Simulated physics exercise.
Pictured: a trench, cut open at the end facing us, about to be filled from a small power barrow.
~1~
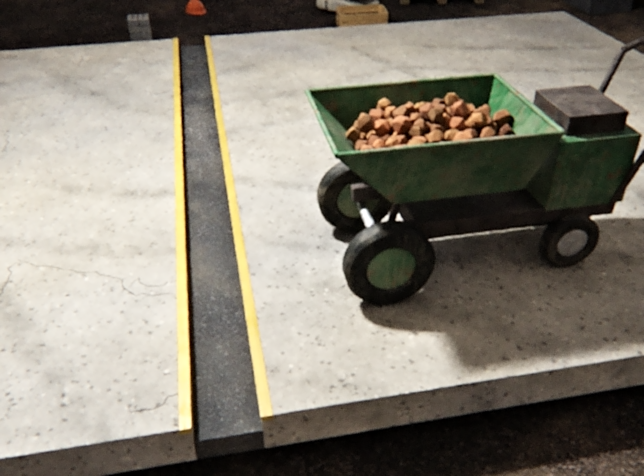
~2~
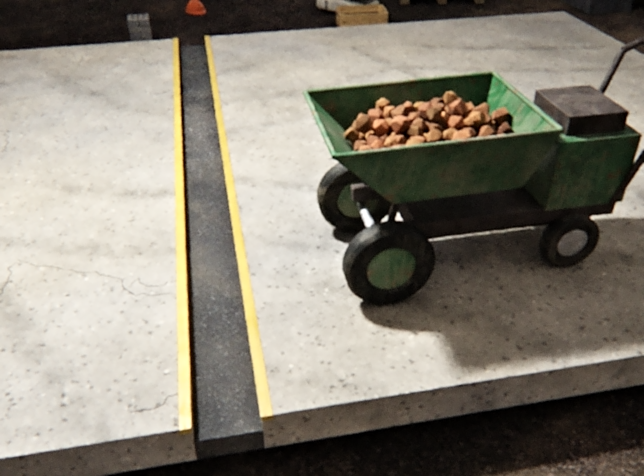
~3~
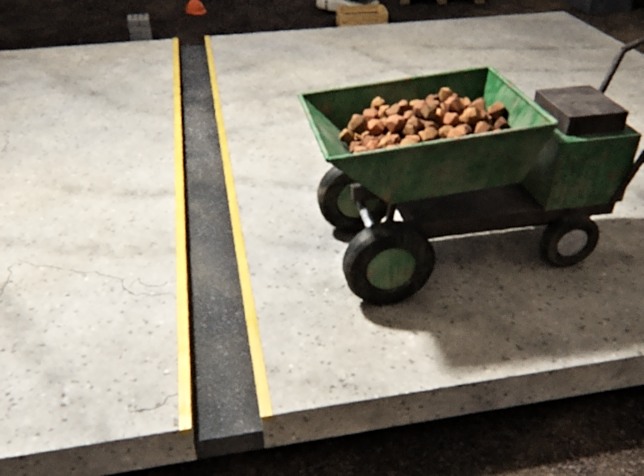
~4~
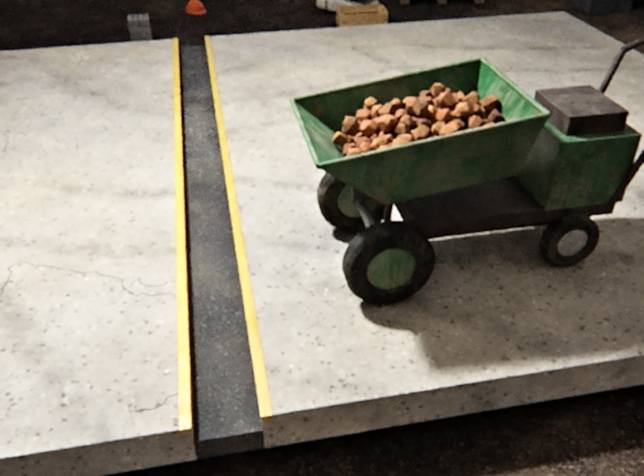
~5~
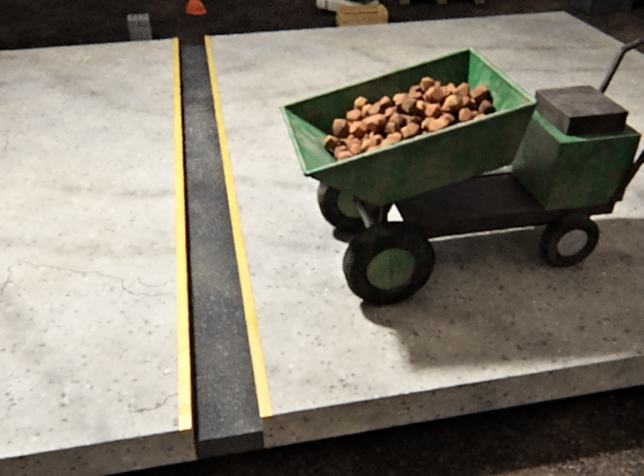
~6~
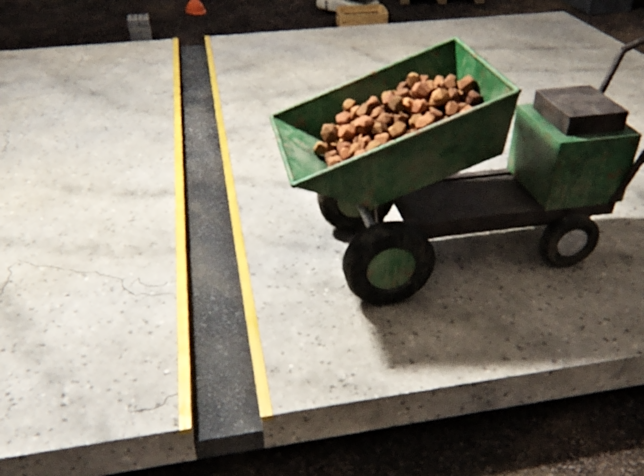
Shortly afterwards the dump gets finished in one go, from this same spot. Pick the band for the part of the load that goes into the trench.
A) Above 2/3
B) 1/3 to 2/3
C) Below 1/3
The answer is B.
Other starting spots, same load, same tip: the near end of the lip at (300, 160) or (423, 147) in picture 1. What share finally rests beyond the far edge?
In order, close to 50 and 0 in a hundred.
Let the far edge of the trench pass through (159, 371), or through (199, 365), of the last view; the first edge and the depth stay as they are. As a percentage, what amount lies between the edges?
The first try comes out at 70 percent and the second at 40 percent.
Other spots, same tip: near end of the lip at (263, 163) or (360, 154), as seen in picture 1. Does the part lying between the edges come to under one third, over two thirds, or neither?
Place one, under a third; place two, one to two thirds.
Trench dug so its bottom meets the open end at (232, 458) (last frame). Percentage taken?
80 %.
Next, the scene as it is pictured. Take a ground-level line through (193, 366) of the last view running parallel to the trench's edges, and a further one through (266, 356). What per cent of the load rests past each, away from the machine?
In order: 20 percent, then 70 percent.
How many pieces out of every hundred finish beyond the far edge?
About 20 %.
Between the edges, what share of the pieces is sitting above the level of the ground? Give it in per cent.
45 %.
Soon after the last picture, skip tipped steeply; all in the skip.
A little later, skip tipped right over; about half in the skip; a stray few short of the trench; about half in or heaped over the trench; a small part beyond it; a stray few falling.
Later still, skip tipped right over; about a quarter in the skip; a stray few short of the trench; about half in or heaped over the trench; about a quarter beyond it.
At rest, skip tipped right over; about a quarter in the skip; a stray few short of the trench; about half in or heaped over the trench; about a quarter beyond it.
